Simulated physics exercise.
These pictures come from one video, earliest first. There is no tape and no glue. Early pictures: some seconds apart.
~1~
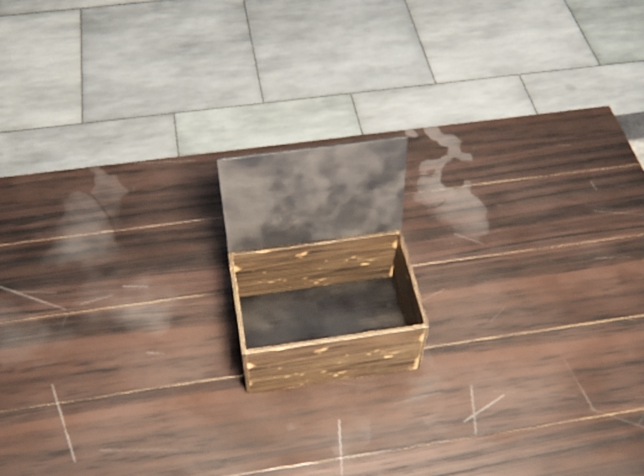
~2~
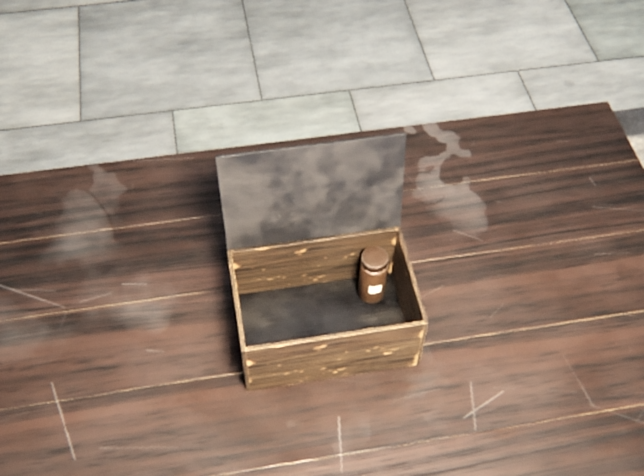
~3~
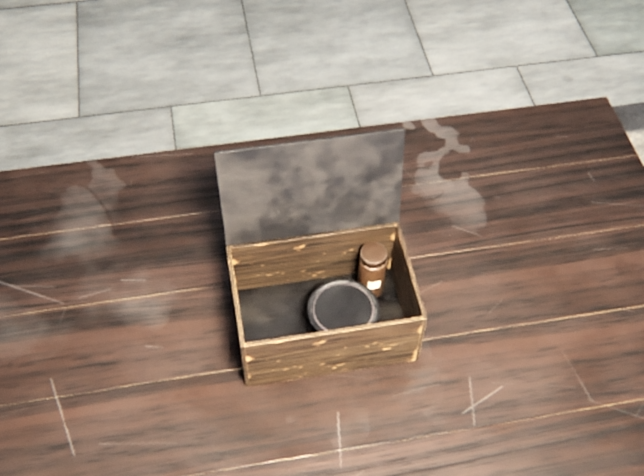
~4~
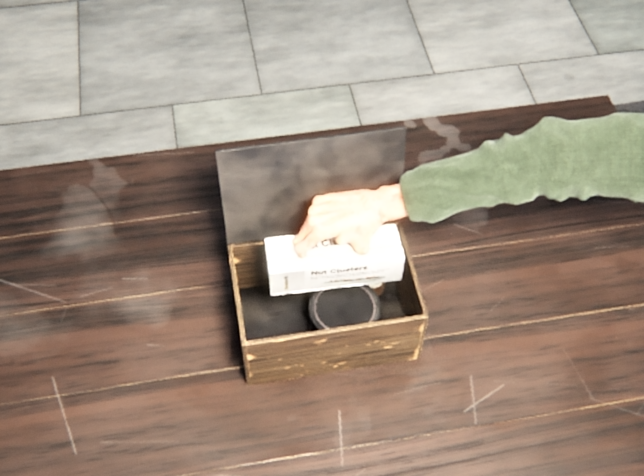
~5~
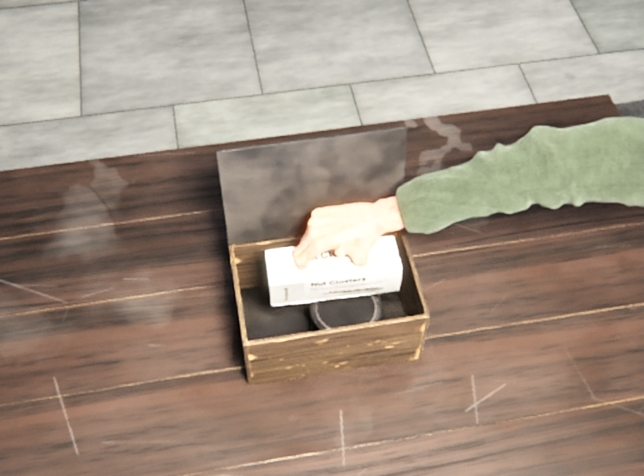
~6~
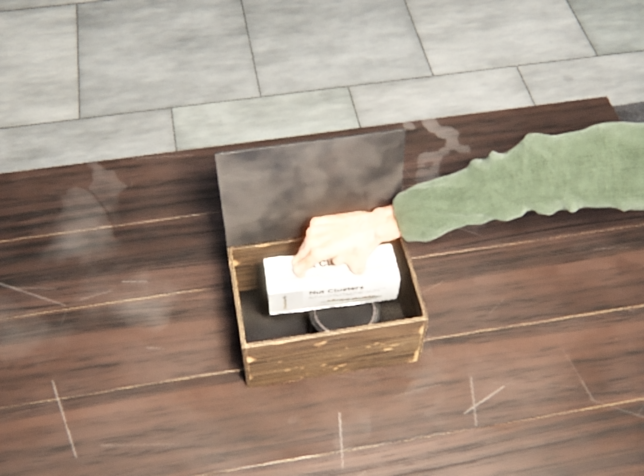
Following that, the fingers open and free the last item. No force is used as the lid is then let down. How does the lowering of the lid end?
Sits flush.
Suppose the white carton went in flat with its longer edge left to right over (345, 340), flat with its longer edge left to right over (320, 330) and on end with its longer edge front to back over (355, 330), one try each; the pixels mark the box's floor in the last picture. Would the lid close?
Case one, the lid lies closed; case two, it lies closed; case three, it is kept from closing.
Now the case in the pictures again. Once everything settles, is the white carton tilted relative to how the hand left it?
Well, it stays just as set.
Then, 1.10 s after the last picture, lid starting down; white carton slid a little near (330, 297).
Then, 1.70 s after the last picture, lid 50° above the rim; white carton slid a little near (330, 297).
Then, 2.10 s after the last picture, lid 14° above the rim; white carton slid a little near (330, 297).
At rest, lid shut; moved from the start, white carton; the other 2 in place. Seen from the same camera at the end, white carton near (330, 297).
